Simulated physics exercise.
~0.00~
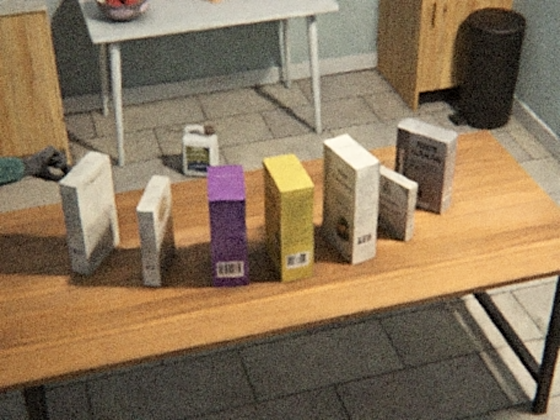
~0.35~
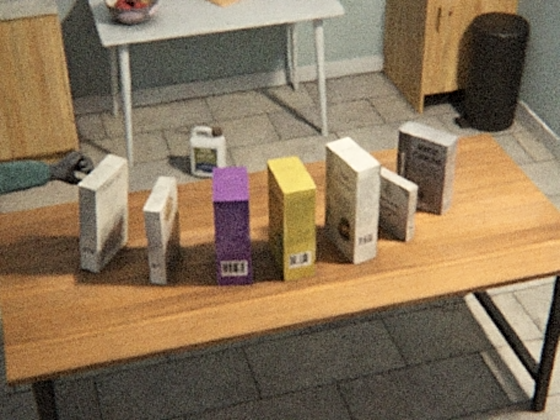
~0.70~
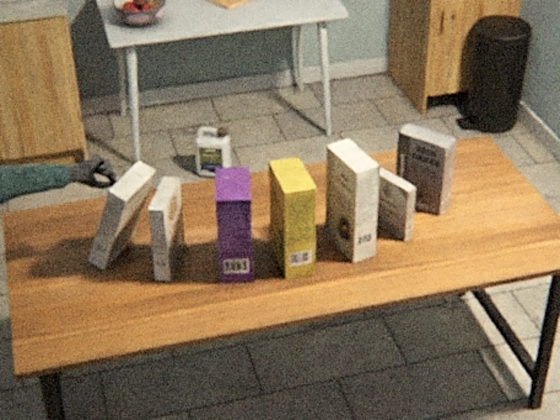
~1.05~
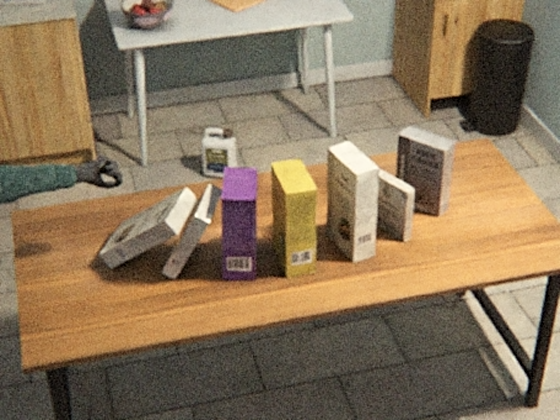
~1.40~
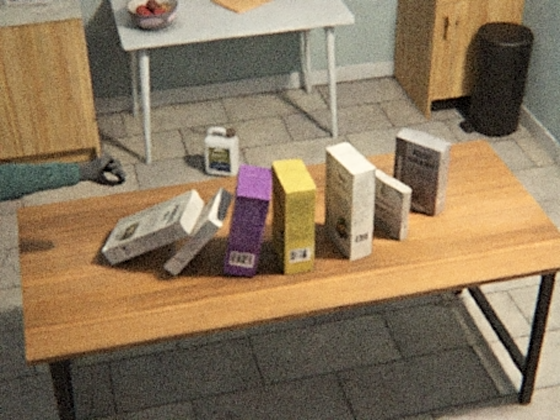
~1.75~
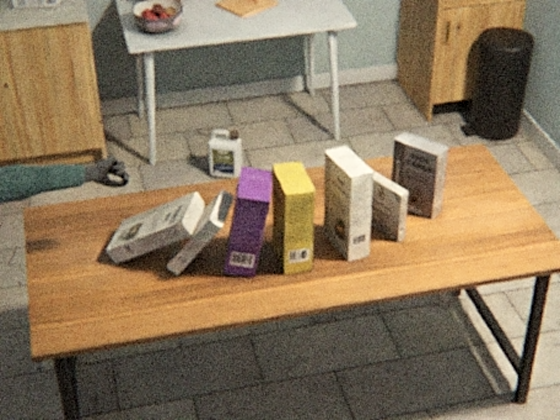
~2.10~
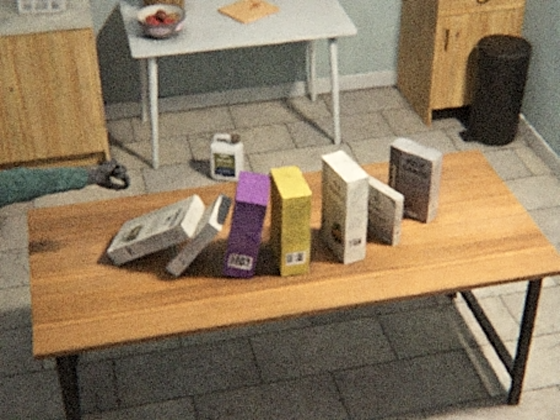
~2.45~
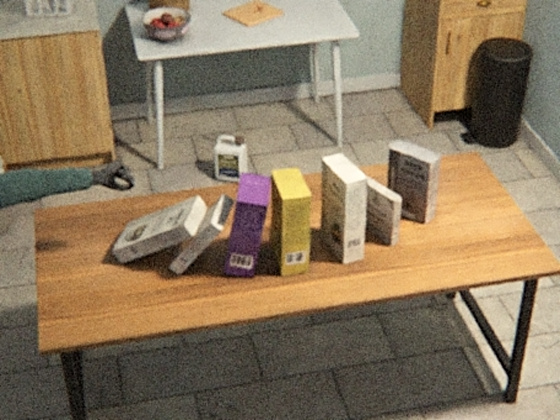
Seven upright boxes curving across a wooden table, a gloved hand tipping the leftmost, toppling the next, purple leaning against unmoved yellow.
